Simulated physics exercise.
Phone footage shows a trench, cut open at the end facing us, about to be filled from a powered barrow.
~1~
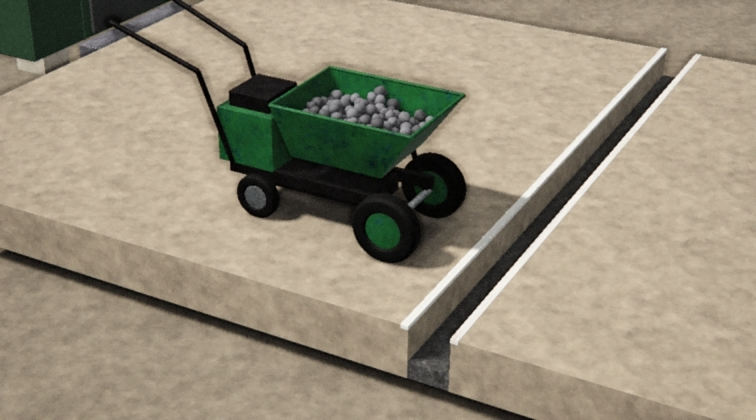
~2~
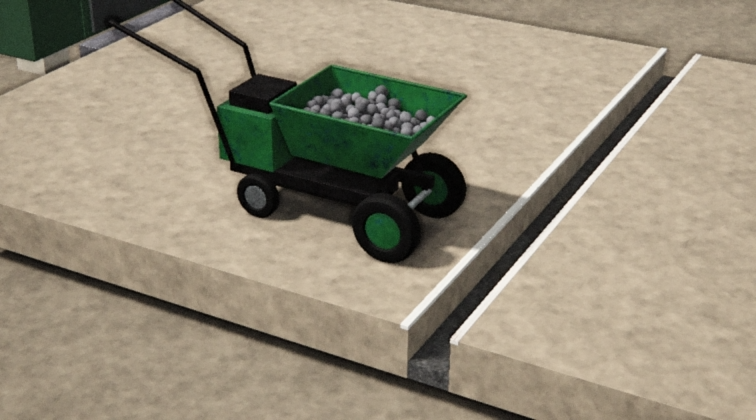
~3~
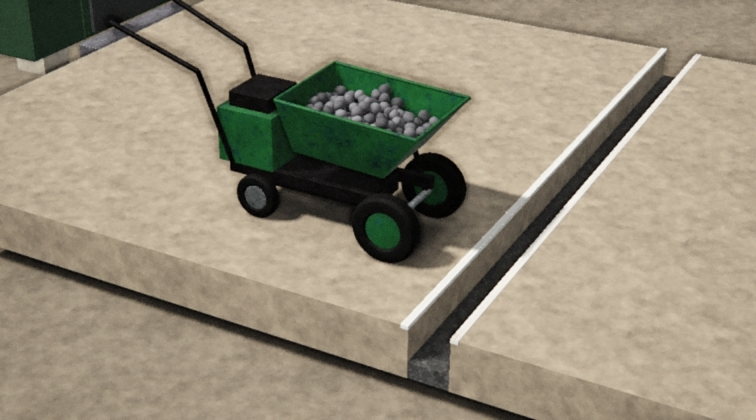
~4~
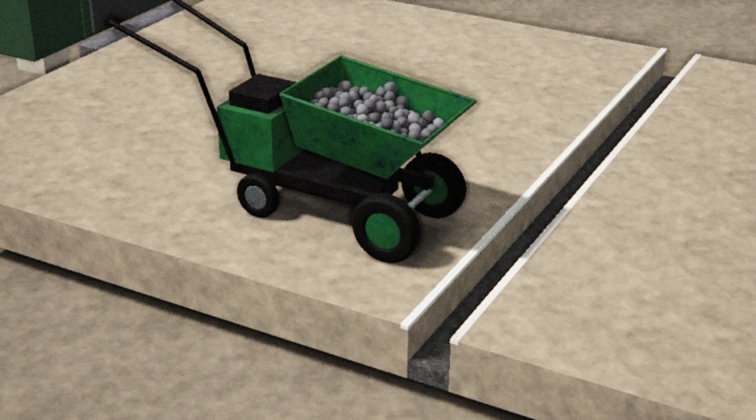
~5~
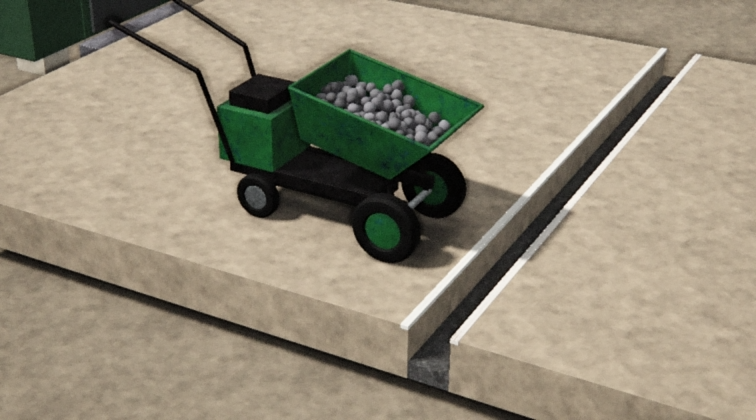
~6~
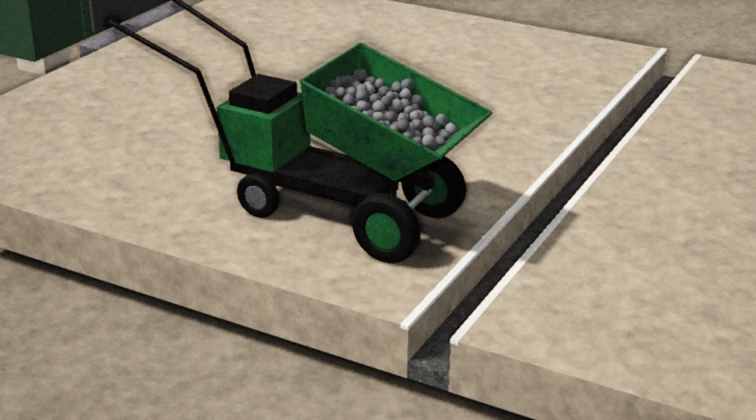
The clip opens on a small green powered barrow with black handles, its skip level and loaded with round grey cobbles, standing beside a narrow trench in a pale slab. The wheels stay still while the skip starts to tilt slightly, then its back end rises steadily until it slopes clearly toward the trench, cobbles still inside.
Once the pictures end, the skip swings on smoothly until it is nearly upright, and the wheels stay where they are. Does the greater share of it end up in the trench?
No: The trench will hold a lesser part of the load.
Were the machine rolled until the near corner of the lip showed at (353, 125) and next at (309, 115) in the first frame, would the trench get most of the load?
At the earlier place the greater portion ends between the edges, at the later place the lesser portion.
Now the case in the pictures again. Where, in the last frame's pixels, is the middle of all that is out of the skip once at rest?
At about (554, 271).
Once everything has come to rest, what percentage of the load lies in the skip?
I'd say close to 5 percent.
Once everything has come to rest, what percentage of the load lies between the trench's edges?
My estimate is about 15 in a hundred.
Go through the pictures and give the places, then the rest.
Lip of the skip (411, 138), level; top of the load (352, 114), round cobbles; first edge of the trench (430, 297); far edge (479, 311), the trench under half as wide as the skip, and about as deep as wide, in the first picture.
Lip of the skip (413, 139), level; top of the load (353, 116), in the second picture.
Lip of the skip (417, 141), tipped barely; top of the load (356, 114), in the third picture.
Lip of the skip (423, 145), tipped a little; top of the load (361, 112), in the fourth picture.
Lip of the skip (431, 150), tipped a little; top of the load (352, 103), in the fifth picture.
Lip of the skip (440, 157), tipped clearly; top of the load (361, 99); first edge of the trench (430, 297); far edge (479, 311), in the sixth picture.
Just after the last frame, skip tipped steeply; every one in the skip.
A moment on, skip tipped right over; the larger part in the skip; just a few in or heaped over the trench; about a tenth beyond it; just a few falling.
Further on, skip tipped right over; roughly a quarter in the skip; just a few in or heaped over the trench; the larger part beyond it.
When it is over, skip tipped right over; about a tenth in the skip; roughly a quarter in or heaped over the trench; the larger part beyond it.
